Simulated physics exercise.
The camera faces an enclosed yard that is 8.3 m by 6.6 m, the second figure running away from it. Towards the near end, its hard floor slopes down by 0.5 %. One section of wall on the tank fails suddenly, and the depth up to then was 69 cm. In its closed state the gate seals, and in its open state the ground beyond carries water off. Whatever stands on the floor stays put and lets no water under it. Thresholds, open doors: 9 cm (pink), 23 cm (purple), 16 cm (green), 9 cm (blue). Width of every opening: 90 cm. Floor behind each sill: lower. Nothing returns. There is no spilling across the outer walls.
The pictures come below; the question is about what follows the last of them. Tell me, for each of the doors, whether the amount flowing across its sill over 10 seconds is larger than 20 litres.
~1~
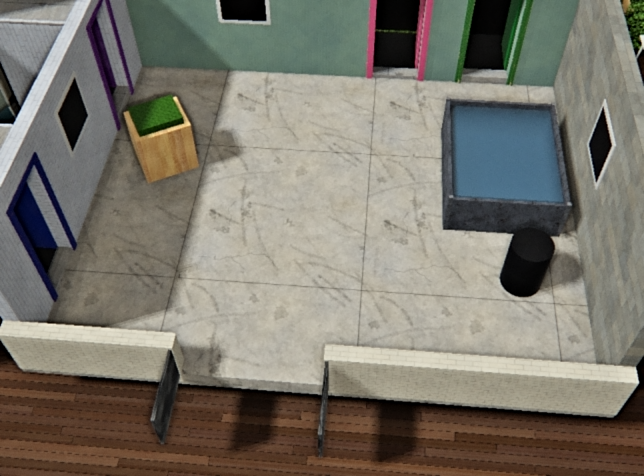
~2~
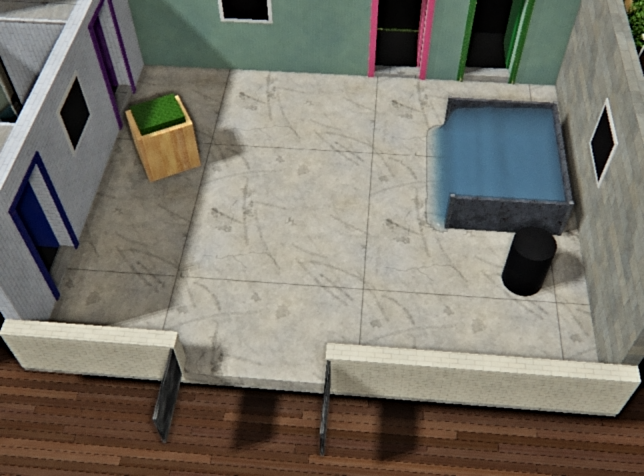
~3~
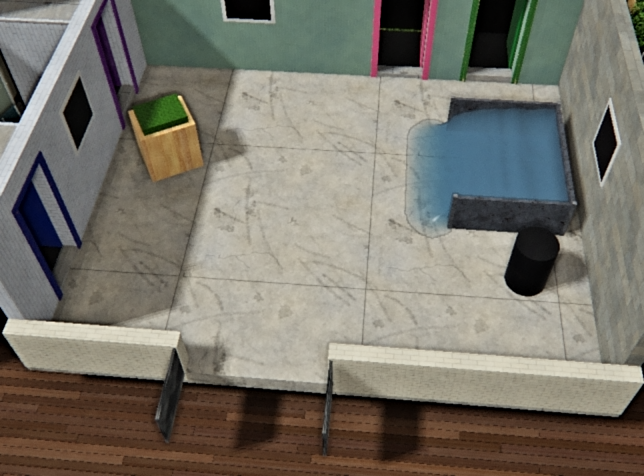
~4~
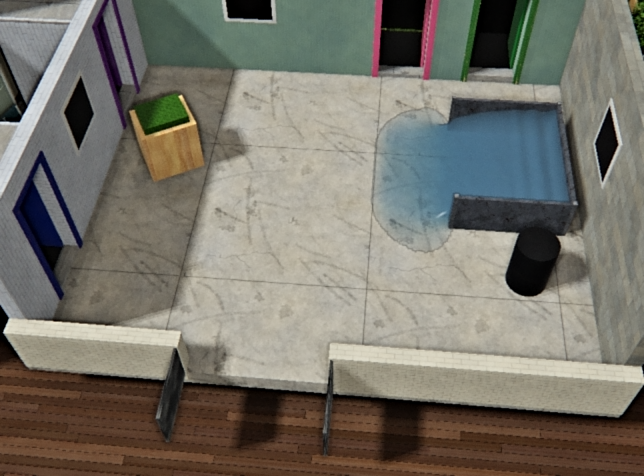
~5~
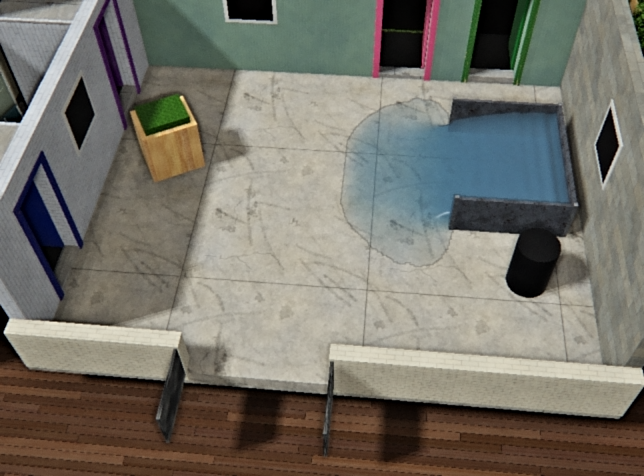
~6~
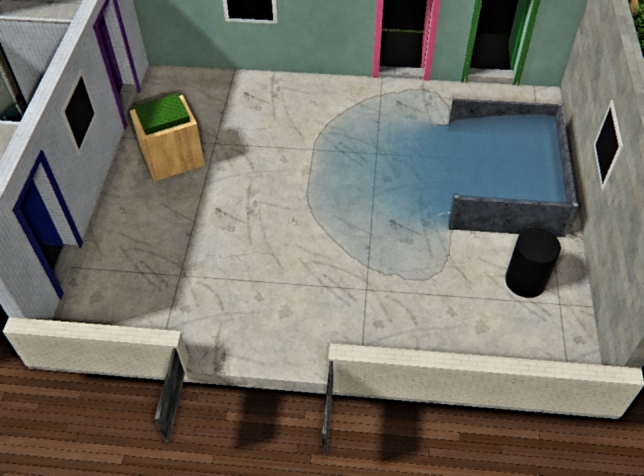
For 10 seconds: The pink door, not larger; the purple door, not larger; the green door, not larger; the blue door, larger.
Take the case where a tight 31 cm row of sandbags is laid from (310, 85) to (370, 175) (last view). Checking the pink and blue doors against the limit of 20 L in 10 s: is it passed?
So the pink door comes out too high while the blue door comes out too high.
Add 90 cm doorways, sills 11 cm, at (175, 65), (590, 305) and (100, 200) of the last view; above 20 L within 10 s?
In that order: Beyond it, short of it, beyond it.
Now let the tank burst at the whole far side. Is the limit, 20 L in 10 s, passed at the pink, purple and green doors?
In that case, pink door: More than that, purple door: Less than that, green door: More than that.
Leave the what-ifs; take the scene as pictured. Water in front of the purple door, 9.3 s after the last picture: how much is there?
I'd say close to 5.0 cm.
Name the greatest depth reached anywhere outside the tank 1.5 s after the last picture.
28 cm or so.
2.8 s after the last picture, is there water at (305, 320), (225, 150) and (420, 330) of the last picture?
Point 1: Reached; point 2: Reached; point 3: Unreached.
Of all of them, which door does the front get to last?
That would be the green door.
Then, 0.7 s after the last picture water covers 40 % of the floor and is deepest (26 cm) near (441, 200); pink door 5 cm at the sill, 0 L in, purple door not reached, green door not reached, blue door not reached.
Then, 1.5 s after the last picture water covers 60 % of the floor and is deepest (28 cm) near (204, 155); pink door 4 cm at the sill, 0 L in, purple door 17 cm at the sill, 0 L in, green door not reached, blue door not reached.
Then, 2.8 s after the last picture water covers 70 % of the floor and is deepest (40 cm) near (44, 345); pink door 3 cm at the sill, 0 L in, purple door 23 cm at the sill, 1 L in, green door not reached, blue door 16 cm at the sill, 19 L in.
Then, 5.3 s after the last picture water covers 70 % of the floor and is deepest (17 cm) near (162, 230); pink door 2 cm at the sill, 0 L in, purple door 15 cm at the sill, 3 L in, green door not reached, blue door 14 cm at the sill, 56 L in.
Then, 9.3 s after the last picture water covers 95 % of the floor and is deepest (10 cm) near (44, 345); pink door 4 cm at the sill, 0 L in, purple door 5 cm at the sill, 3 L in, green door 2 cm at the sill, 0 L in, blue door 8 cm at the sill, 68 L in.
